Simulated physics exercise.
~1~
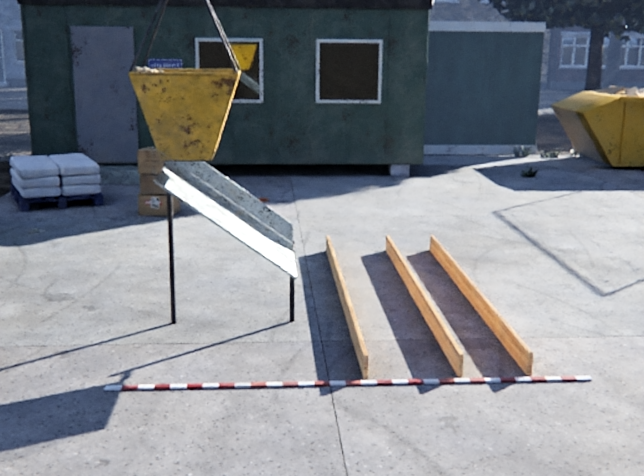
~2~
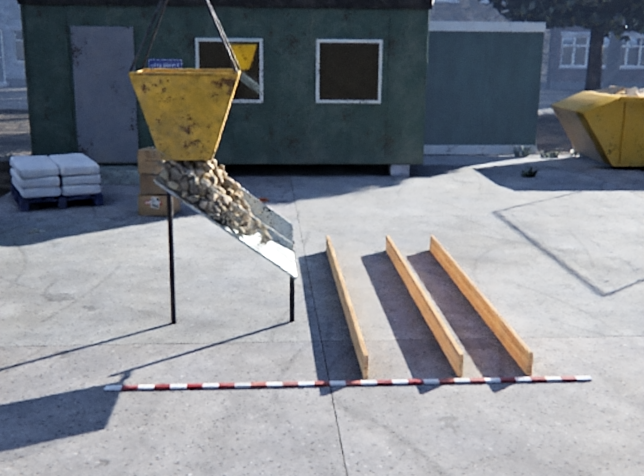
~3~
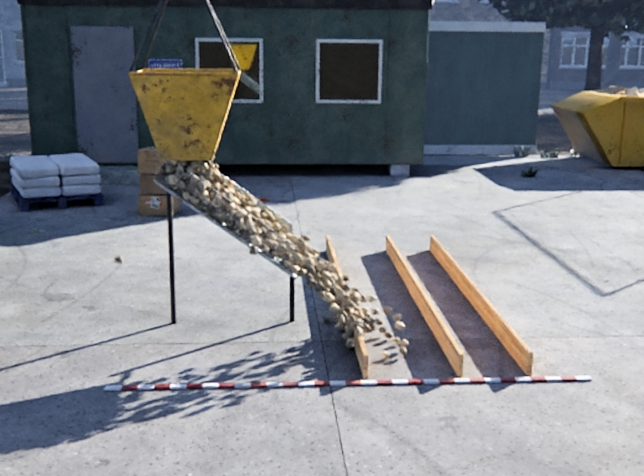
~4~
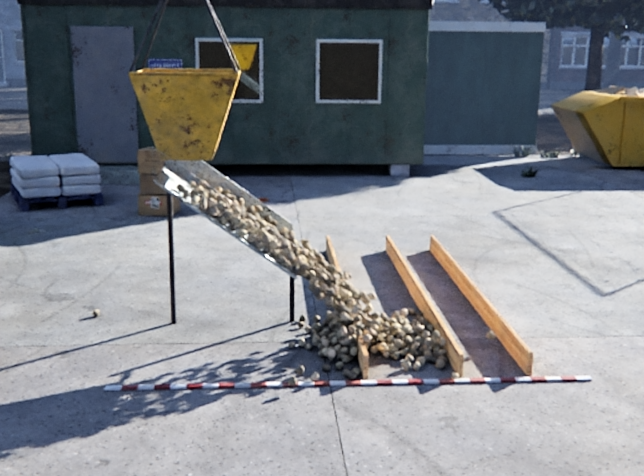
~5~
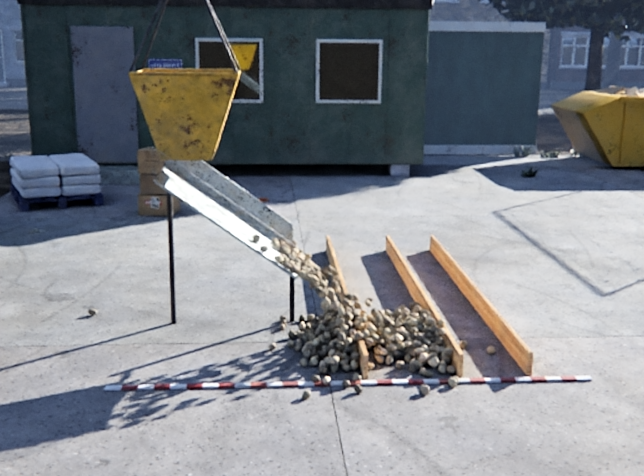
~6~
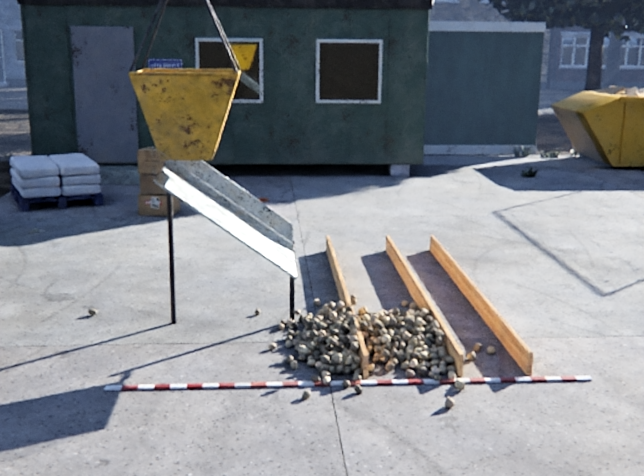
Concrete yard with round stones dropping from a yellow hopper, sliding down a steel chute and settling around the leftmost wooden board.
